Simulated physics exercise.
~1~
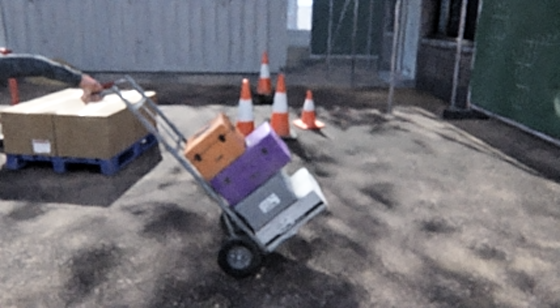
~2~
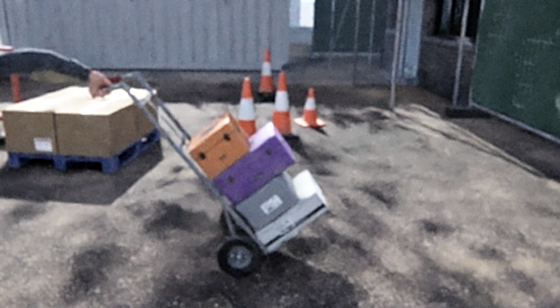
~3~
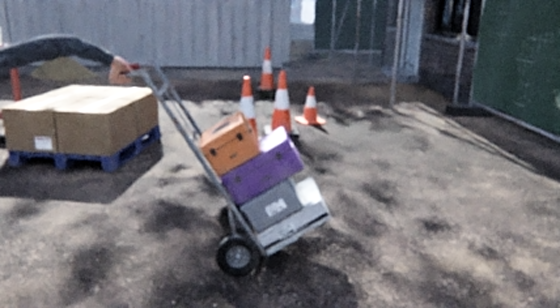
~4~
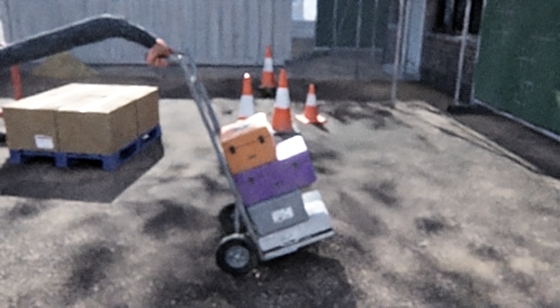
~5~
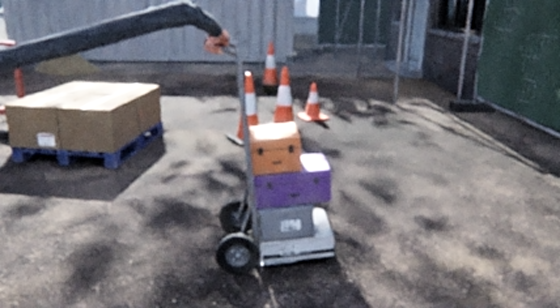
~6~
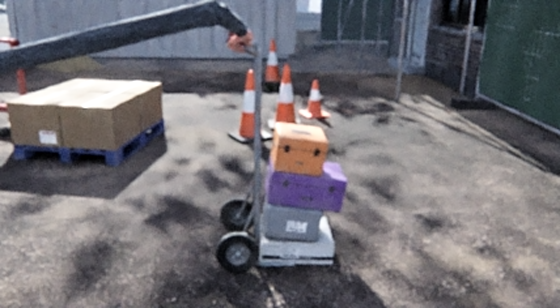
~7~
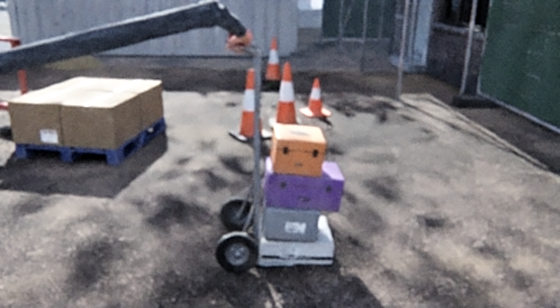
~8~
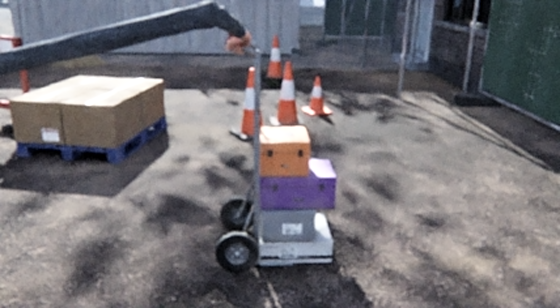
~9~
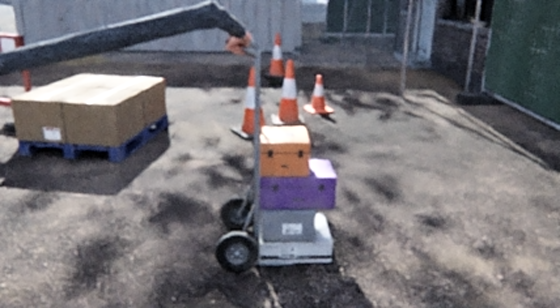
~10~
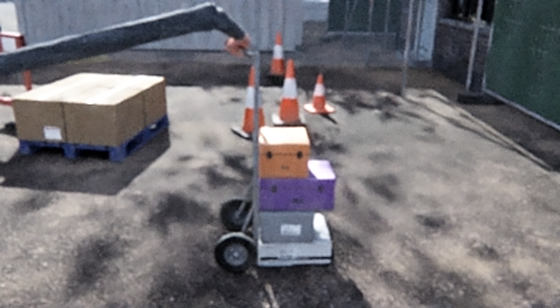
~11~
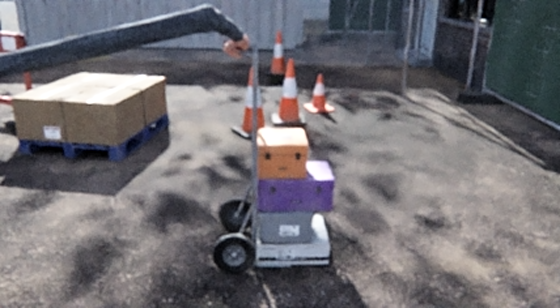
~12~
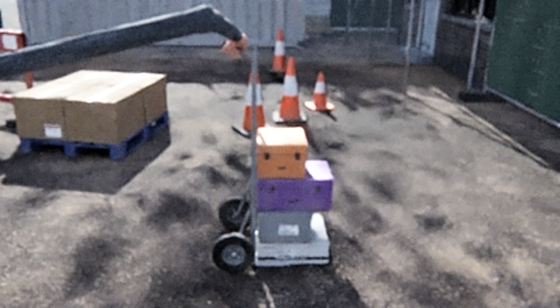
A tilted hand truck carrying a stack of boxes stands on sunlit, shadow-dappled asphalt, seen from the side, with its handle leaning left into a person's hand. An orange toolbox sits above a purple one, with a grey tote and a white parcel beneath. Behind are orange and white traffic cones, cartons on a blue pallet at left, and a green fence at right. The dark-sleeved arm raises the handle, swinging the truck upright until its plate meets the ground. The upper boxes rock slightly rightward, then settle back. The truck ends upright and still, the hand at its handle and all four items stacked.
